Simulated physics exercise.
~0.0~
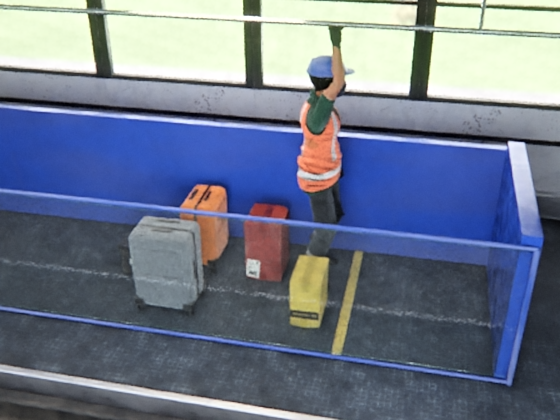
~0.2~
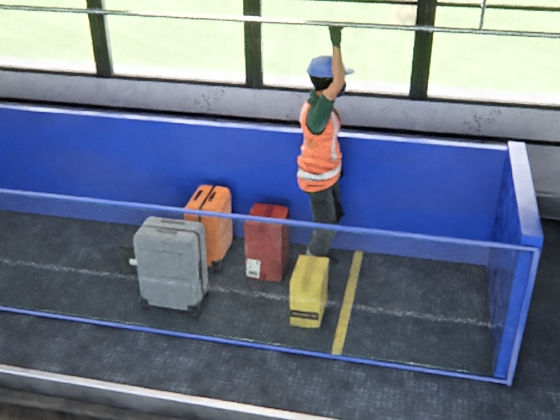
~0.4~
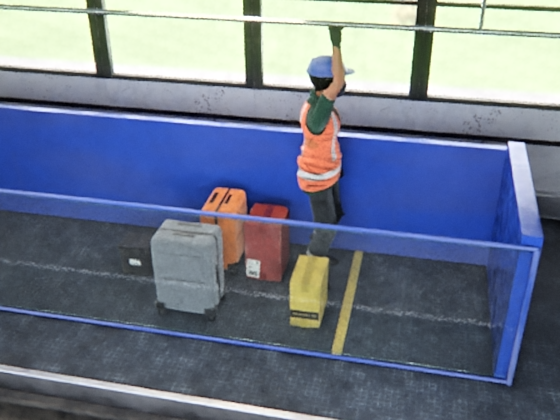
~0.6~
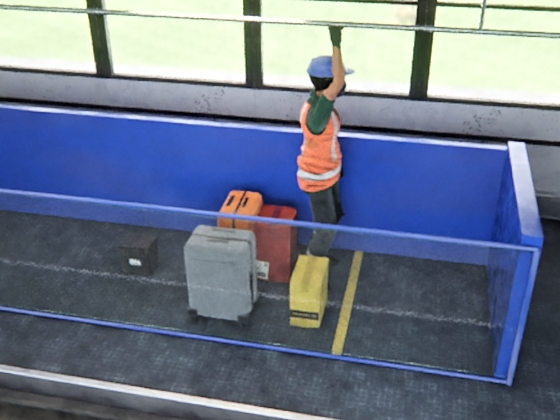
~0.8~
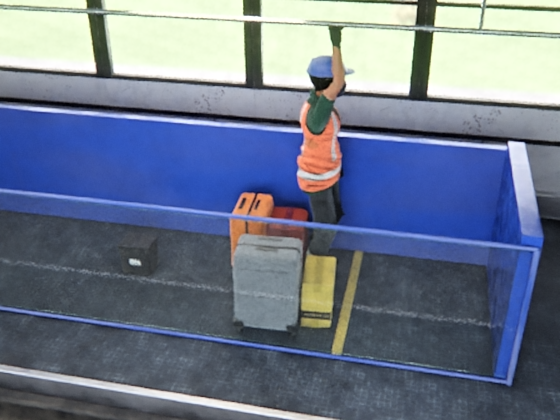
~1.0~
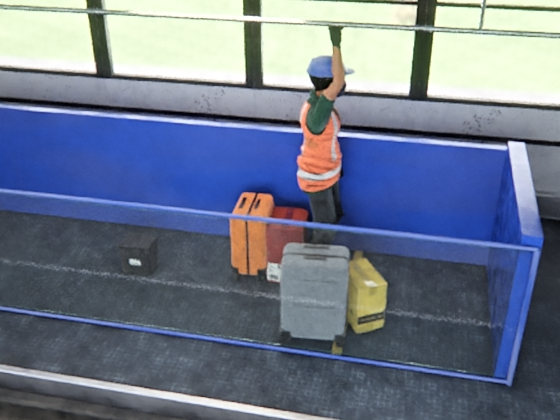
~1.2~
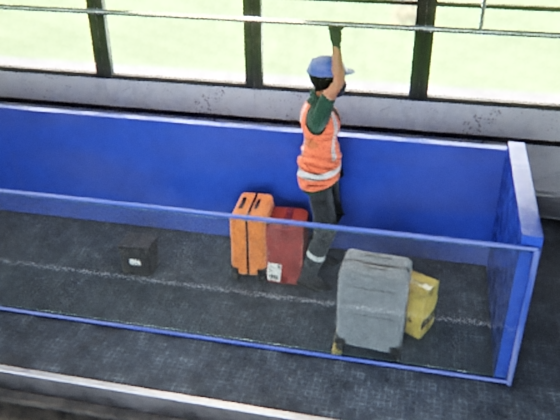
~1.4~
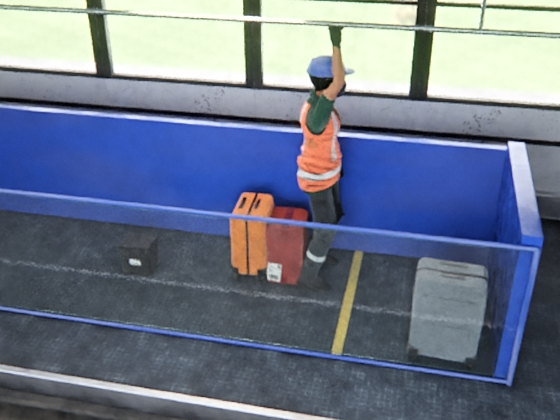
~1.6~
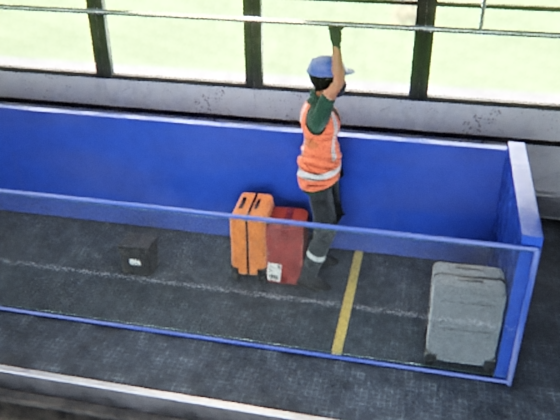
In a tram's blue-walled luggage bay, a big grey case rolled right past a traveller holding an overhead rail, crossing the yellow line and hiding a yellow carton it met, while an orange case and a red pack shifted slightly and stopped short of it.
